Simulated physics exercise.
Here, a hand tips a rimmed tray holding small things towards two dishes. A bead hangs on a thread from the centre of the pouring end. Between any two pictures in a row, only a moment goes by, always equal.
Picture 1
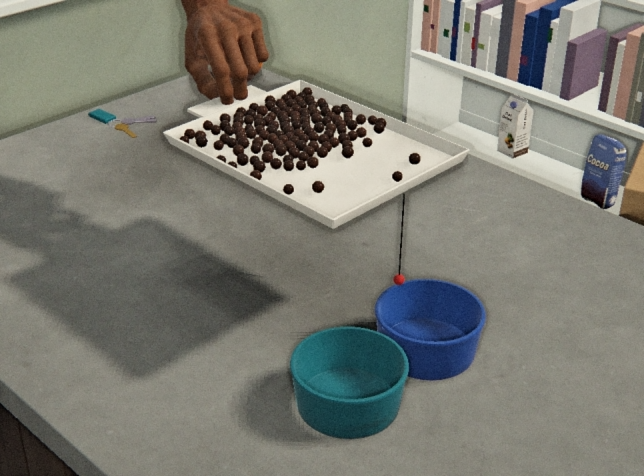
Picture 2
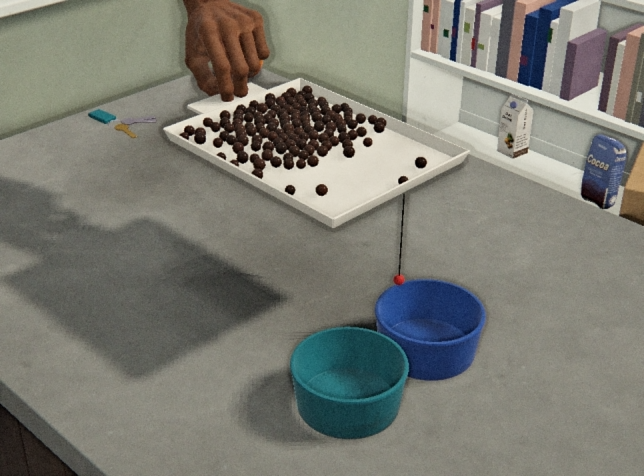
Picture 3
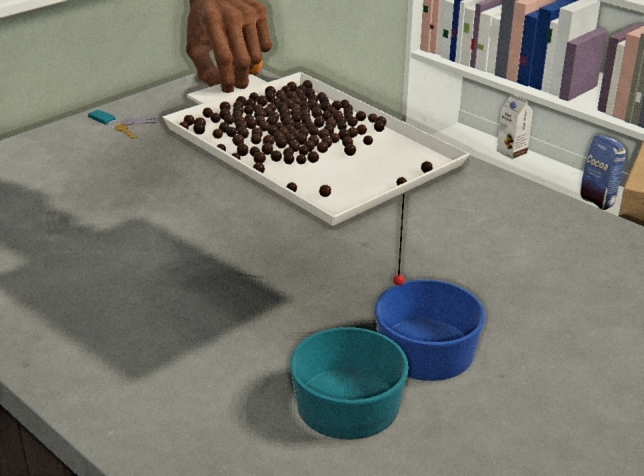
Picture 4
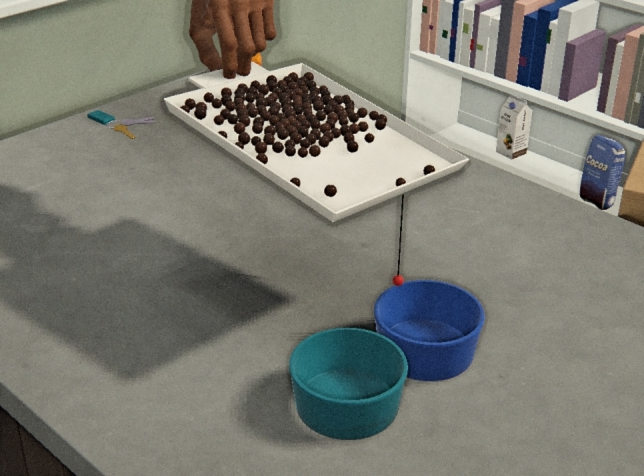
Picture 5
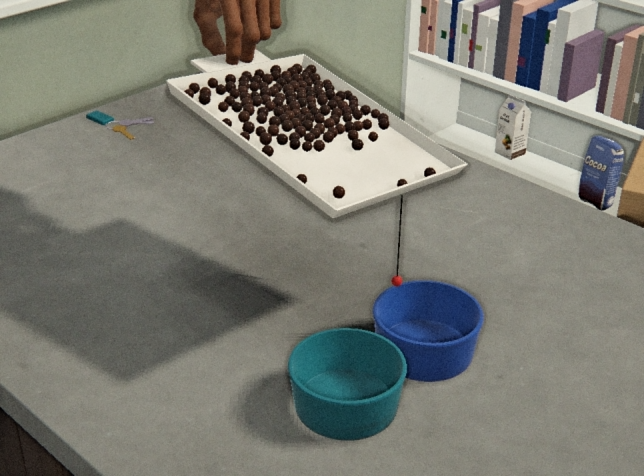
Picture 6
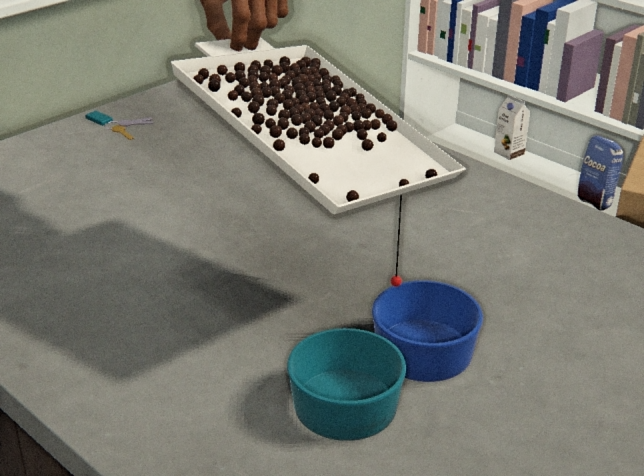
To begin with, a hand holds a white rimmed tray of dark round balls almost level above a teal dish and a blue dish, a red bead hanging on a thread. The hand then lifts the back, gradually tilting the tray towards its right corner, and the balls shift towards the front edge.
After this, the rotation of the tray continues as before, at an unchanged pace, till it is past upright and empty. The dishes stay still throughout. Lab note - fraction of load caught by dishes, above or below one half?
The dishes save the lesser portion.
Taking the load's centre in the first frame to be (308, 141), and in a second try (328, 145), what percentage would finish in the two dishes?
Close to 10 in a hundred, then close to 10 in a hundred.
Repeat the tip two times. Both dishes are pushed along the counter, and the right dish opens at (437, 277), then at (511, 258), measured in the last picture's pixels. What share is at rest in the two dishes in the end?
It would be near 50 per cent first and near 70 per cent second.
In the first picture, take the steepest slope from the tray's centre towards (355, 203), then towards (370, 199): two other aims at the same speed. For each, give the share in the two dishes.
I'd put it at some 80 % and then some 70 %.
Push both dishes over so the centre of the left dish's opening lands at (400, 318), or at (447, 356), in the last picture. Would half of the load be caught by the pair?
For the two tries in order: Exceeding half, not as much as half.
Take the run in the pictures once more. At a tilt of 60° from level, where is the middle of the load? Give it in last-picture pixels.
Somewhere around pixel (459, 215) in the last picture.
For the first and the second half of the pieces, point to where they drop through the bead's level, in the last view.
Close to (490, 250), then close to (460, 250).
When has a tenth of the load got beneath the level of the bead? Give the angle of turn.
Angle: Close to 55°.
Shortly afterwards, tray tipped steeply; near a third on the tray; only a few in the right dish; near a third outside both; near a quarter in the air.
Next, tray tipped right over; a little in the right dish; all but a few outside both; only a few in the air.
Some moments later, tray tipped past a quarter turn; a little in the right dish; all but a few outside both.
In the end, tray tipped past a quarter turn; none at all in the left dish; a little in the right dish; all but a few outside both.
